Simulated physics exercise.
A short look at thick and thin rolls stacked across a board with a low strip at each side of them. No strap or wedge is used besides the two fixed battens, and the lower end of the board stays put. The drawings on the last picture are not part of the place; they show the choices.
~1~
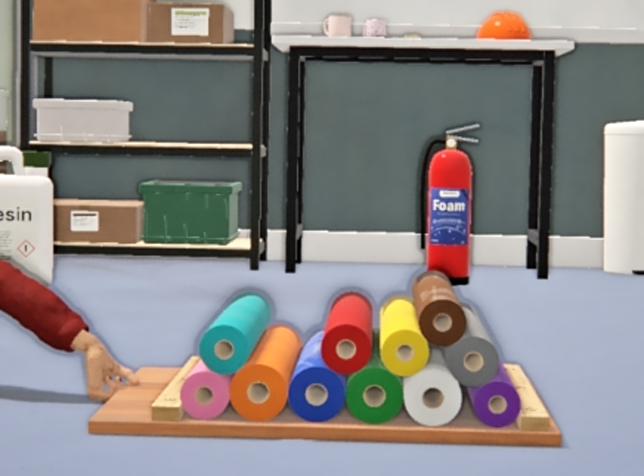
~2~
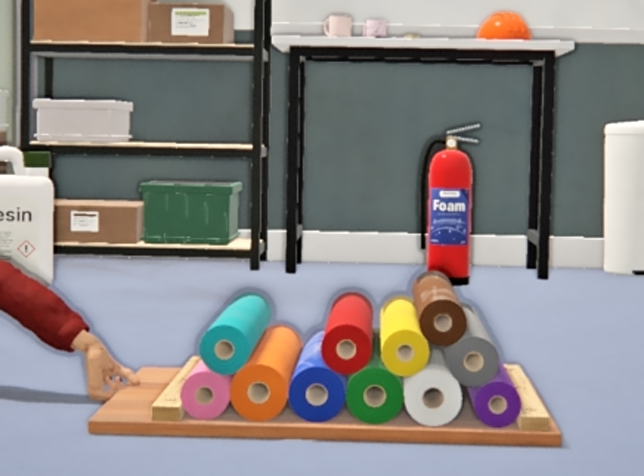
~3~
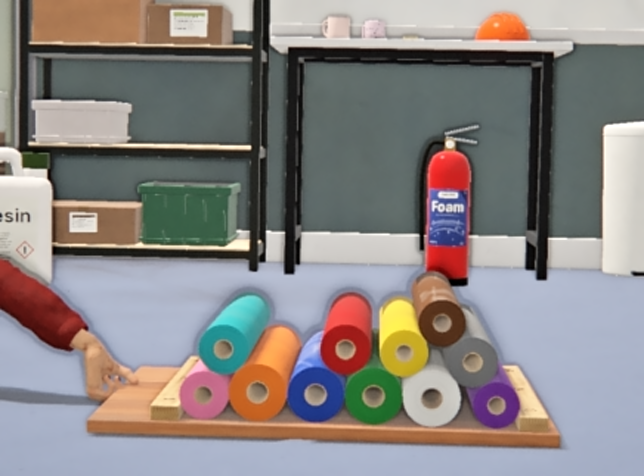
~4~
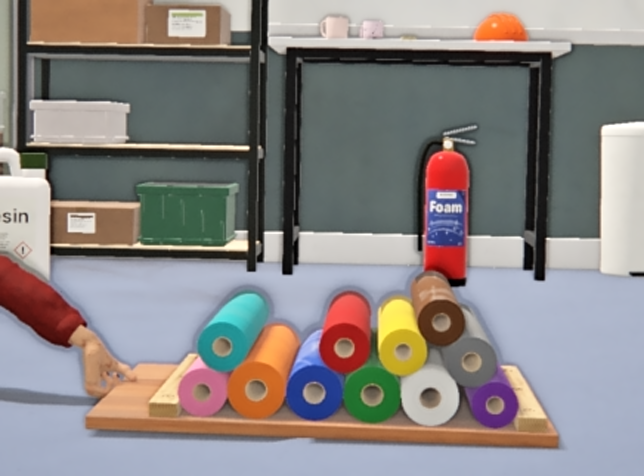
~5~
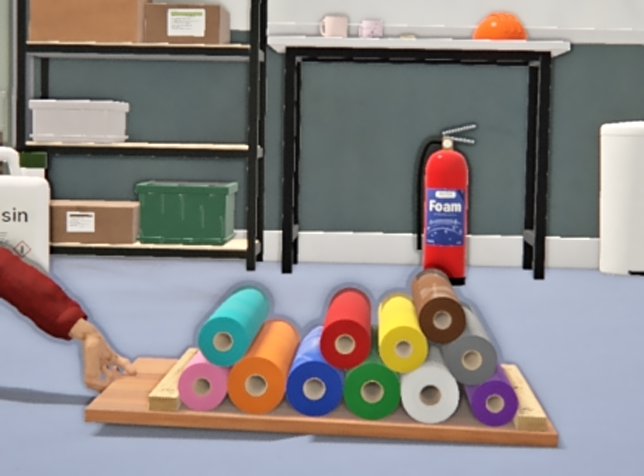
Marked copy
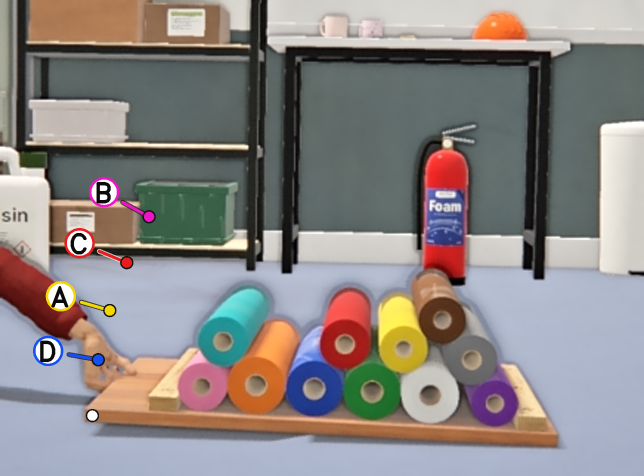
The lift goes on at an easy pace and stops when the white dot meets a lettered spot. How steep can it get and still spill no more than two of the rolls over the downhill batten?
The last mark within the limit is B.
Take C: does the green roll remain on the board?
Yes, with C.
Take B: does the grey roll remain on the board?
The grey roll: No.
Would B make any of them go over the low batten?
At B: Yes.
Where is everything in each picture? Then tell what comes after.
Purple roll (497, 405); grey roll (474, 361); red roll (346, 349), in the first picture.
Red roll (346, 349); yellow roll (405, 352), in the second picture.
Board (328, 396); pink roll (204, 395); orange roll (258, 392); purple roll (497, 405), in the third picture.
Board (326, 395); pink roll (202, 392); orange roll (256, 390); white roll (430, 398), in the fourth picture.
Board (326, 391); pink roll (202, 386); orange roll (256, 385), in the fifth picture.
On the copy, A at (110, 311); B at (149, 217); C at (127, 263); D at (98, 360); the white dot at (92, 416).
On B. First, board at 16°.
Then, board at 27°.
Finally, board at 27°, two over the low batten (grey, brown).
By contrast, A two over the low batten (grey, brown); C two over the low batten (grey, brown); D none over the low batten.
